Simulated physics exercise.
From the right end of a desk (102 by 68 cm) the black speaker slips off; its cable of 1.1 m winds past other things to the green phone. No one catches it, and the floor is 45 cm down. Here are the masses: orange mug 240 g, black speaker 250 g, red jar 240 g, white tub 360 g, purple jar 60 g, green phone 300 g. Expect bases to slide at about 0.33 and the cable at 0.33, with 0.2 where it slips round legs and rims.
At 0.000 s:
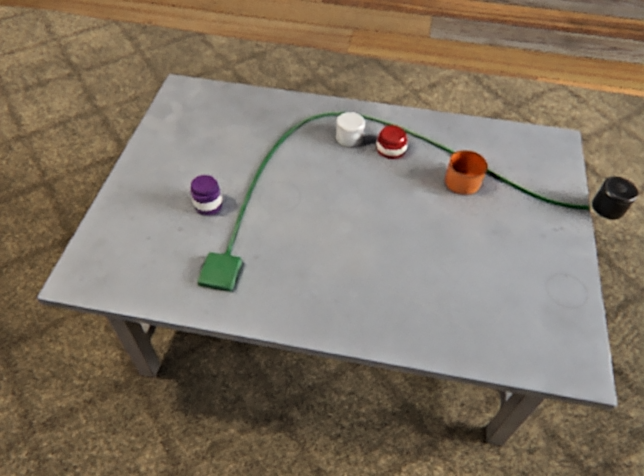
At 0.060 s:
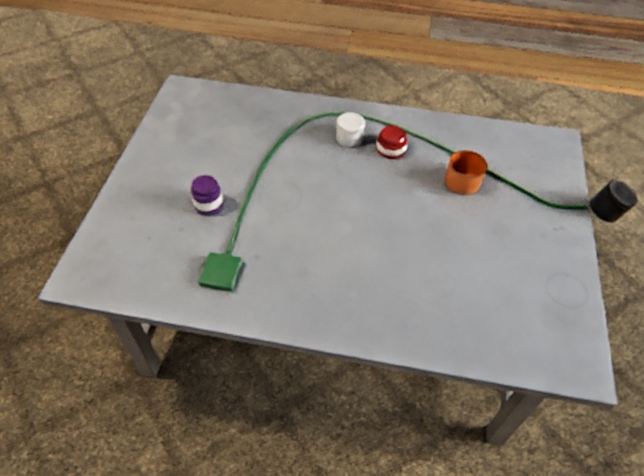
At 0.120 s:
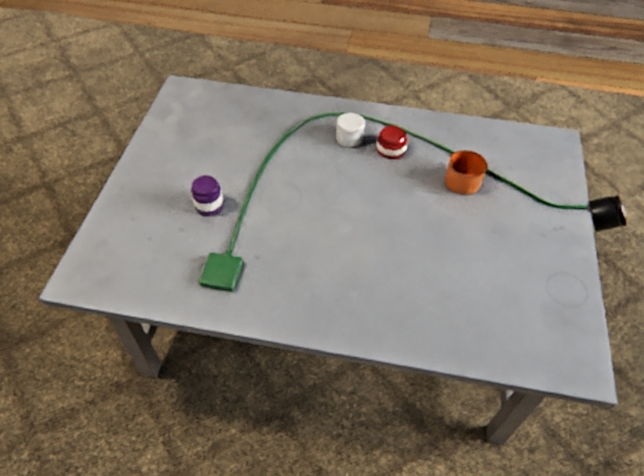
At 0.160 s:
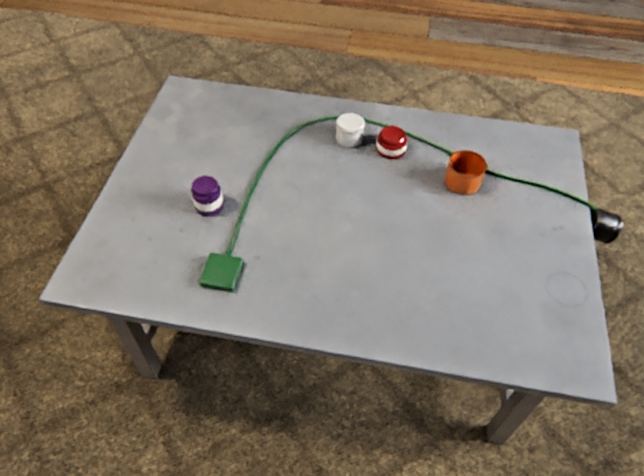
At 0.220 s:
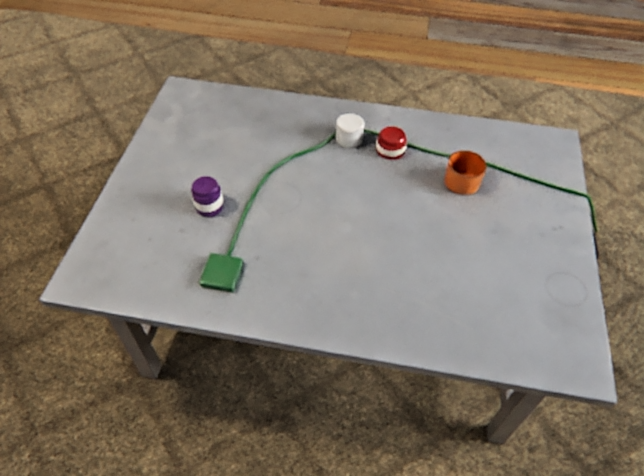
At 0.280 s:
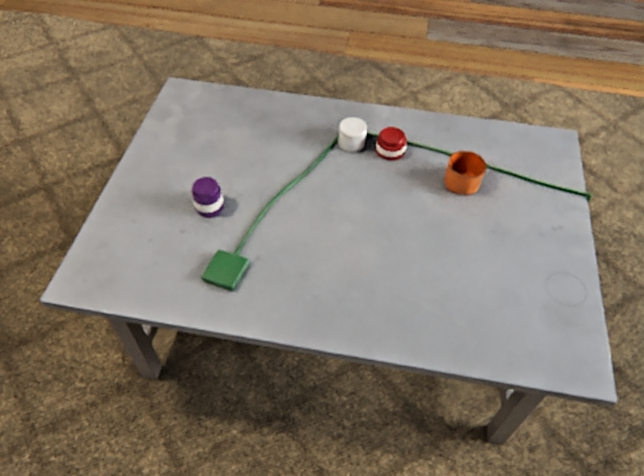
A black cylindrical speaker tips over the right edge of a grey desk and drops out of sight, seen from a fixed high view above a patterned carpet. Its green cable curves behind an orange mug, red jar and white tub to a green phone at front left, near a purple jar. The cable then pulls taut against the tub, nudging it slightly and turning the phone a little.
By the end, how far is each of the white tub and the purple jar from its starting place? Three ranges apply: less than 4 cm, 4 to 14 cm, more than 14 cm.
The white tub goes a moderate distance, the purple jar barely budges.
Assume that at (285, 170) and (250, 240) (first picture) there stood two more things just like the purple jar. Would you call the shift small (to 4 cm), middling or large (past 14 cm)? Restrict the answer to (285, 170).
At that spot the shift is big.
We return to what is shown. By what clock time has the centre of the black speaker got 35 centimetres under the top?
Estimate: About 0.65 s.
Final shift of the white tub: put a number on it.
Net shift for the white tub is 8 cm.
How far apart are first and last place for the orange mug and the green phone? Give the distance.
The orange mug ends up 0 cm from where it began, and the green phone 15 cm.
At 0.5 s, the cable's tail end at (262, 237); white tub 8 cm off its start, black speaker over the edge, green phone 8 cm off its start.
At 0.7 s, the cable's tail end at (274, 226); white tub 8 cm off its start, black speaker over the edge, green phone 11 cm off its start.
At 1.0 s, the cable's tail end at (280, 220); white tub 8 cm off its start at (369, 145), green phone 13 cm off its start at (268, 228), black speaker over the edge.
At 1.2 s, the cable's tail end at (280, 220); white tub 8 cm off its start, green phone 13 cm off its start, black speaker over the edge.
At 2.4 s, the cable's tail end at (280, 220); white tub 8 cm off its start at (369, 145), purple jar 0 cm off its start at (205, 186), green phone 13 cm off its start at (268, 228), black speaker over the edge.
